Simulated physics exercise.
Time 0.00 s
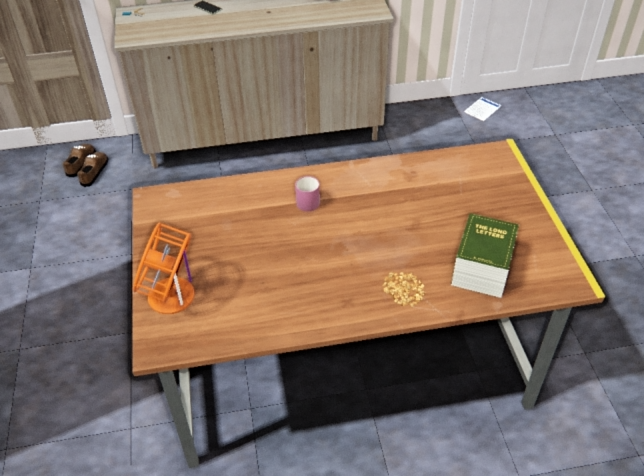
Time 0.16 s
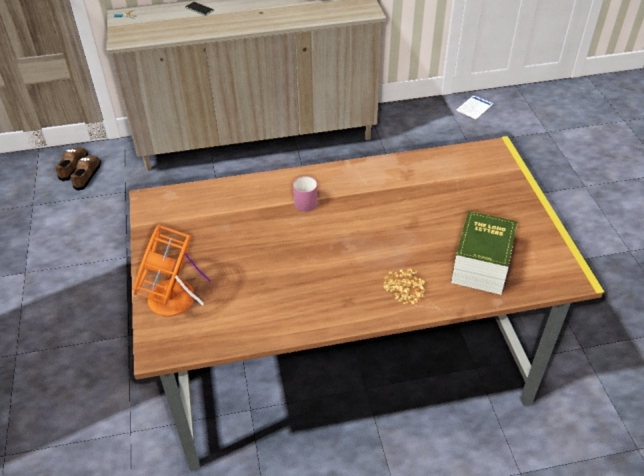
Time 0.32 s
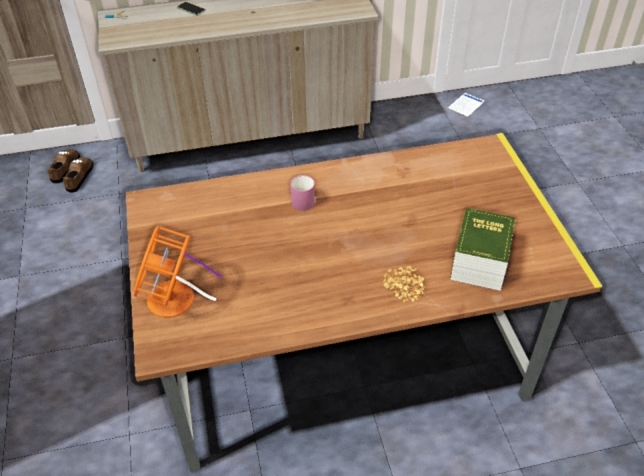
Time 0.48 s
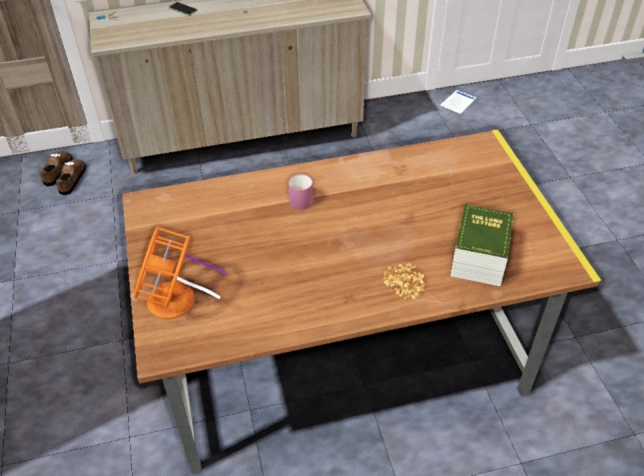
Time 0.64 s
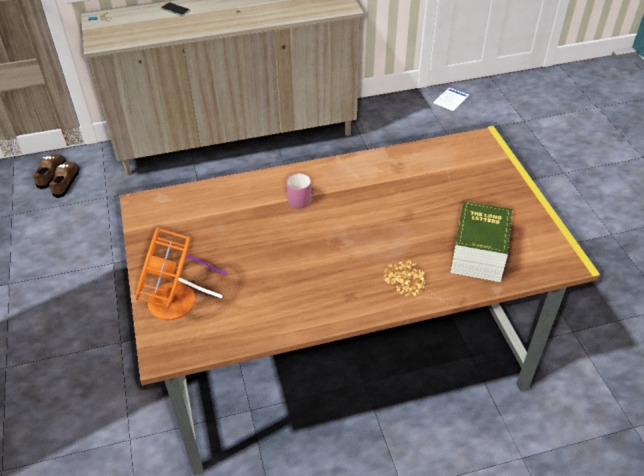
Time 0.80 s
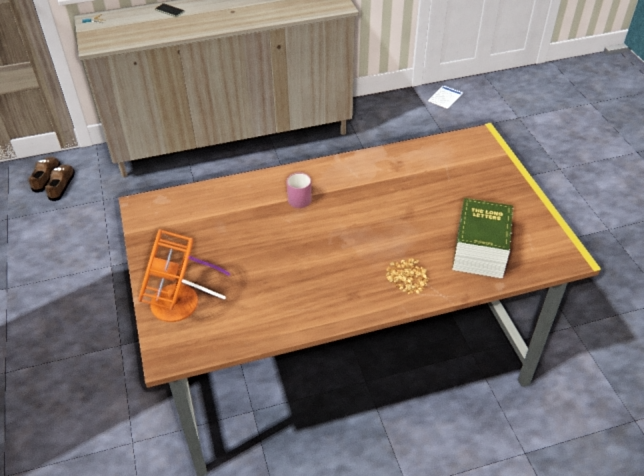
In a room with a blue-grey tiled floor, a wooden table is seen from above at an angle, with a pale cabinet and brown shoes behind it. An orange table fan stands at the left, a pink mug near the back, yellowish crumbs in front, and a green-covered book at the right. The fan's purple and white blades shift, the crumbs stay still, and the camera swings slightly around the table.
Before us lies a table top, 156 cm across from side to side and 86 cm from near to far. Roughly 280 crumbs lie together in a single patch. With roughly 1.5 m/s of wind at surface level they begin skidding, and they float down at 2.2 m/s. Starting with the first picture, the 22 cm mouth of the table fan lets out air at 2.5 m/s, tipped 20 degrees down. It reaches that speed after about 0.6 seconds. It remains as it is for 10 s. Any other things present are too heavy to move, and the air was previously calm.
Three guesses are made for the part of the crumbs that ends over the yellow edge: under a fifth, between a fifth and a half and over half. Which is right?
In the end fewer than one in five sit past the yellow edge.
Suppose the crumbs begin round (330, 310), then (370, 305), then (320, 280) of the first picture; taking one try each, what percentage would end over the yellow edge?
About 0, 0 and 10 in a hundred, in that order.
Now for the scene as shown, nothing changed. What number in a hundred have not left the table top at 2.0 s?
Some 70 percent are still there.
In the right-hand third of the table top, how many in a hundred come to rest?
I'd put it at about 60 percent.
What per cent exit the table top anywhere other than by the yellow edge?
I would say close to 40 %.
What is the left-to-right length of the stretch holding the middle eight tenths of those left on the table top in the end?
Around 20 centimetres from left to right.
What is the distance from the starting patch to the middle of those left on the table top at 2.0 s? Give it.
Measured offset: Approx. 20 cm.
After 2.0 s the count stands so, 0 % are over the yellow edge; the middle of those still in play is near (458, 259).
After 3.2 s the count stands so, 0 % are over the yellow edge; the middle of those still in play is near (458, 259).
After 5.5 s the count stands so, 0 % are over the yellow edge; the middle of those still in play is near (458, 259).
After 10.0 s, at the end, 0 % are over the yellow edge; the middle of those still in play is near (458, 258).
